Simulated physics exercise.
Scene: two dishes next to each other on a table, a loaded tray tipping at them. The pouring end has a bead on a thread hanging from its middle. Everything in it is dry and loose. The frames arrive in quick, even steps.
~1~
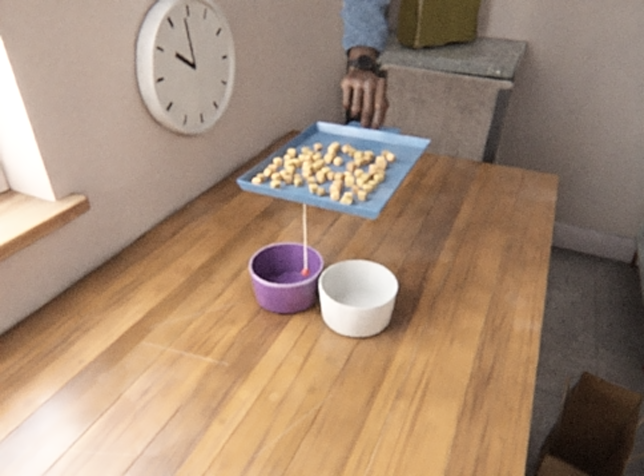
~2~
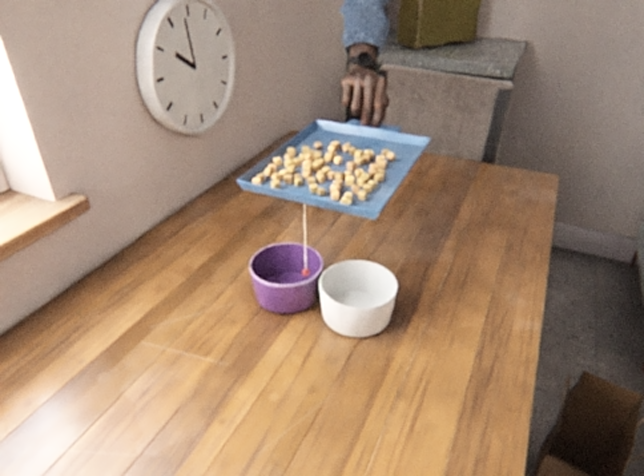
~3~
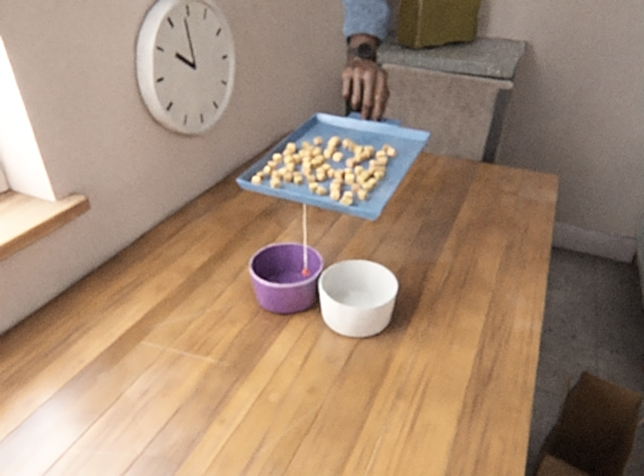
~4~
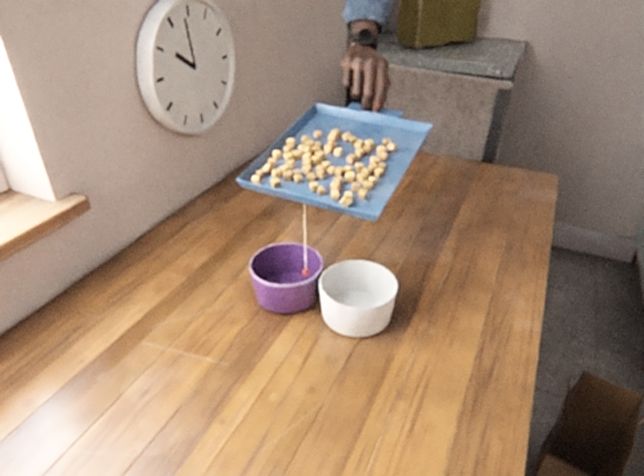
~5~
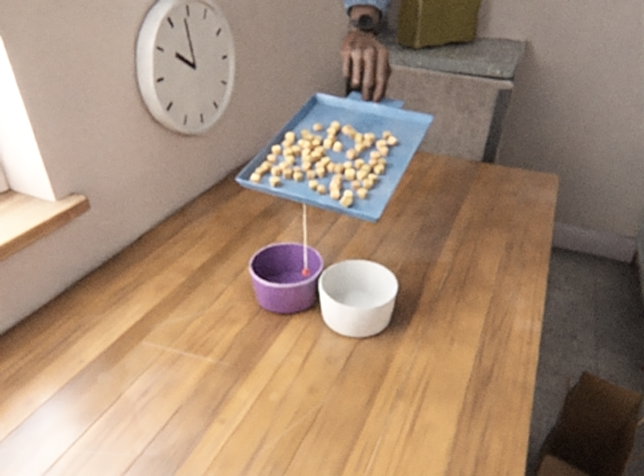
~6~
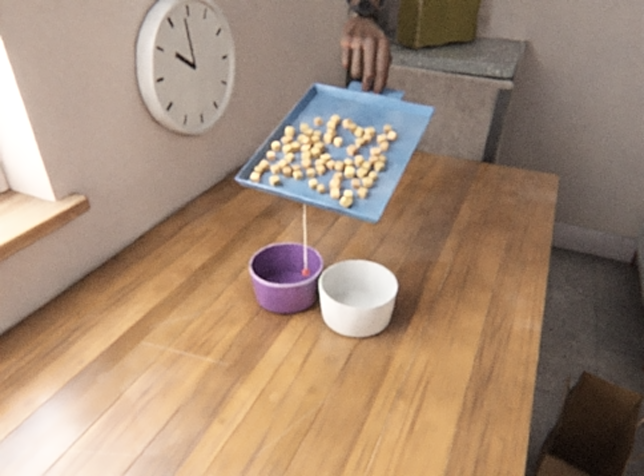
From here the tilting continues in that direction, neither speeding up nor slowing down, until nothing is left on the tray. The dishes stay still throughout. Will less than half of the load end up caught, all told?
Yes: The caught share falls below half.
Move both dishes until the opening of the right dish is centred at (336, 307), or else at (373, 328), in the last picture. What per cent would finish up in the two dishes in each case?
Roughly 60 per cent, then roughly 80 per cent.
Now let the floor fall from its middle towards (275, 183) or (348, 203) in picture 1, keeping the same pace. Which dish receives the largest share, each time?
Okay, first try the left-side one, second try the right-side one.
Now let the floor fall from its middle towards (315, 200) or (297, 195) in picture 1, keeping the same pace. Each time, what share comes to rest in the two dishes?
First heading 0 %, second heading 0 %.
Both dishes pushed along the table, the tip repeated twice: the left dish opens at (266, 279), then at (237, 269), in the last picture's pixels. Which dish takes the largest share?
The one at right, then the one at right.
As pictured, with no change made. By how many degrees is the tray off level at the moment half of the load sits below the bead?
Close to 115 degrees, I reckon.
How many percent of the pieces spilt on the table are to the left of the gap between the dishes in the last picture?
60 per cent, about.
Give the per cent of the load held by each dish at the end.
Roughly 0 in a hundred end in the left dish and roughly 10 in a hundred in the right dish.
Just after the last frame, tray tipped steeply; almost all on the tray; just a few in the air.
A moment on, tray tipped past a quarter turn; almost all on the tray; just a few outside both; just a few in the air.
Further on, tray tipped past a quarter turn; about a tenth in the right dish; just a few in the left dish; the larger part outside both.
When it is over, tray tipped past a quarter turn; about a tenth in the right dish; just a few in the left dish; the larger part outside both.
